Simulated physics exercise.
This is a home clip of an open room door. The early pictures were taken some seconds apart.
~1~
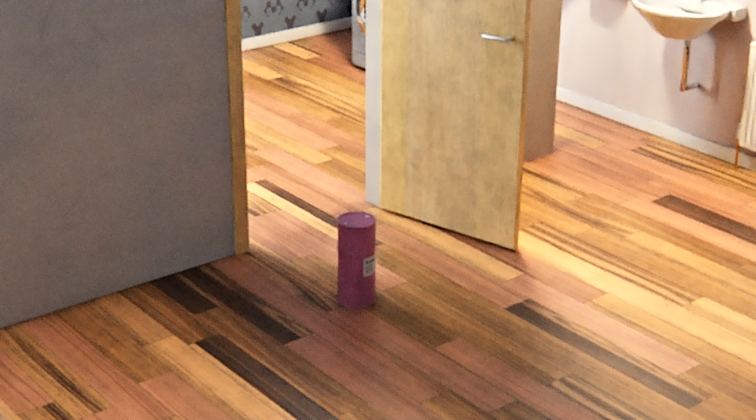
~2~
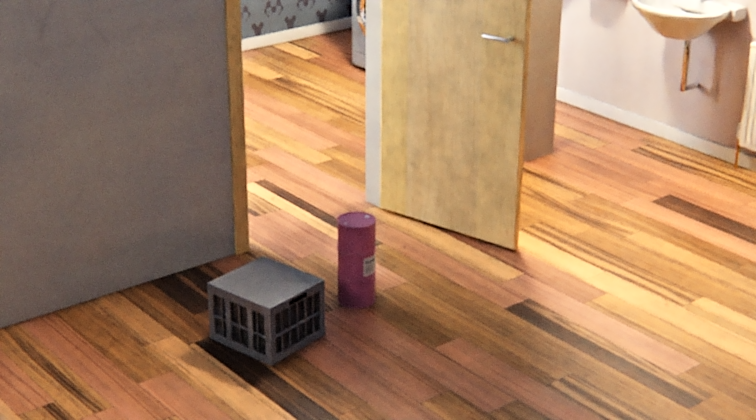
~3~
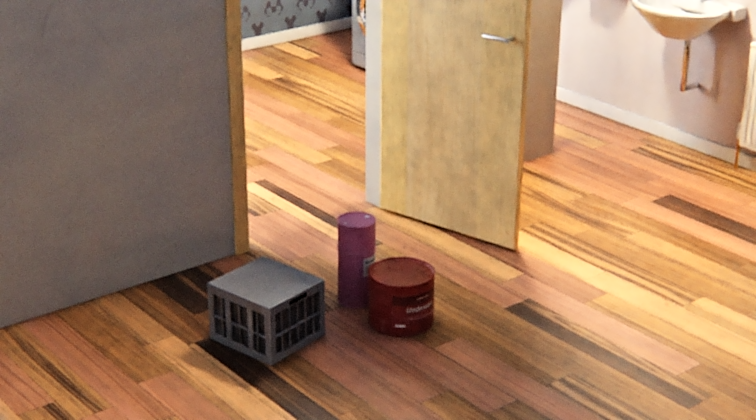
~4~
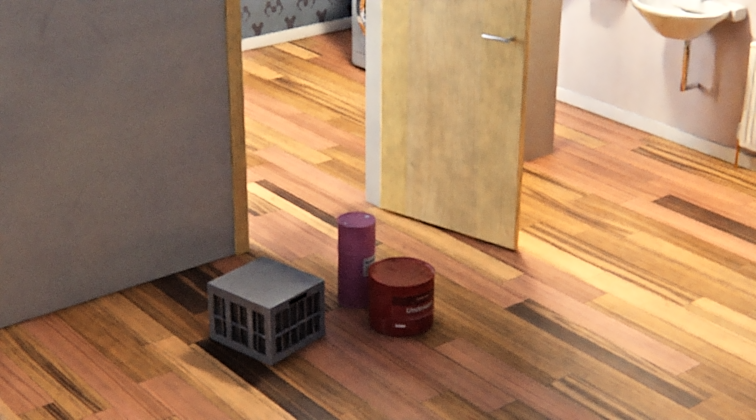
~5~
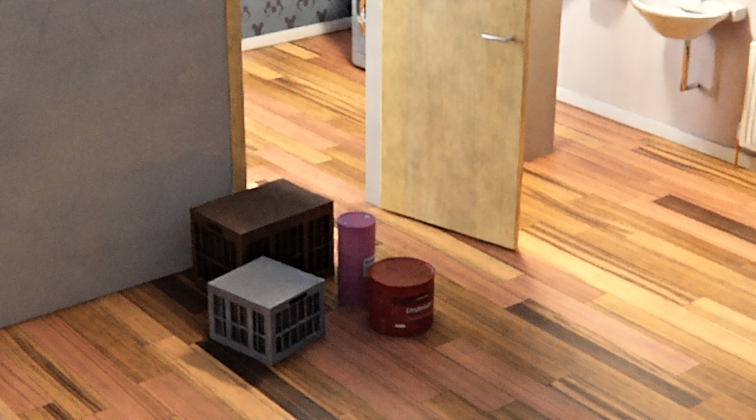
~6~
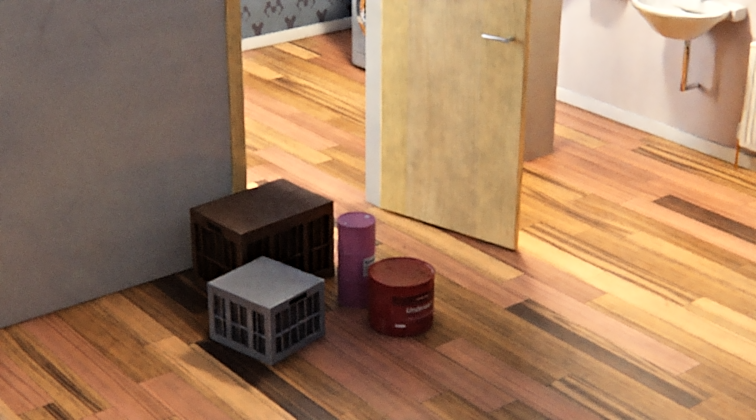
The video shows a pink canister standing on a wooden floor near a wide open, motionless door, as a grey crate, then a red pail, and finally a brown chest behind the crate appear around it.
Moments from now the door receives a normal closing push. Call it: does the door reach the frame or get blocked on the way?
It gets blocked on the way.
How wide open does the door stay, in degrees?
The door ends up some 35° open.
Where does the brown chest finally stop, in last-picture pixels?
Close to (254, 242) in the last picture.
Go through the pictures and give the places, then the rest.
The first picture shows door wide open and still.
The second picture shows door wide open and still; pink canister (356, 260); grey crate (267, 309).
The third picture shows door wide open and still; red pail (401, 297); pink canister (356, 260).
The fourth picture shows door wide open and still; grey crate (267, 309); red pail (401, 297).
The fifth picture shows door wide open and still; pink canister (356, 260); grey crate (267, 309).
The sixth picture shows door wide open and still; brown chest (263, 243); red pail (401, 297).
Then, 0.60 s on from there, open by 77°.
Then, 0.90 s on from there, open by 51°.
In the end, open by 33°; all 4 unmoved. At the end, from the last picture's camera, brown chest near (254, 242).
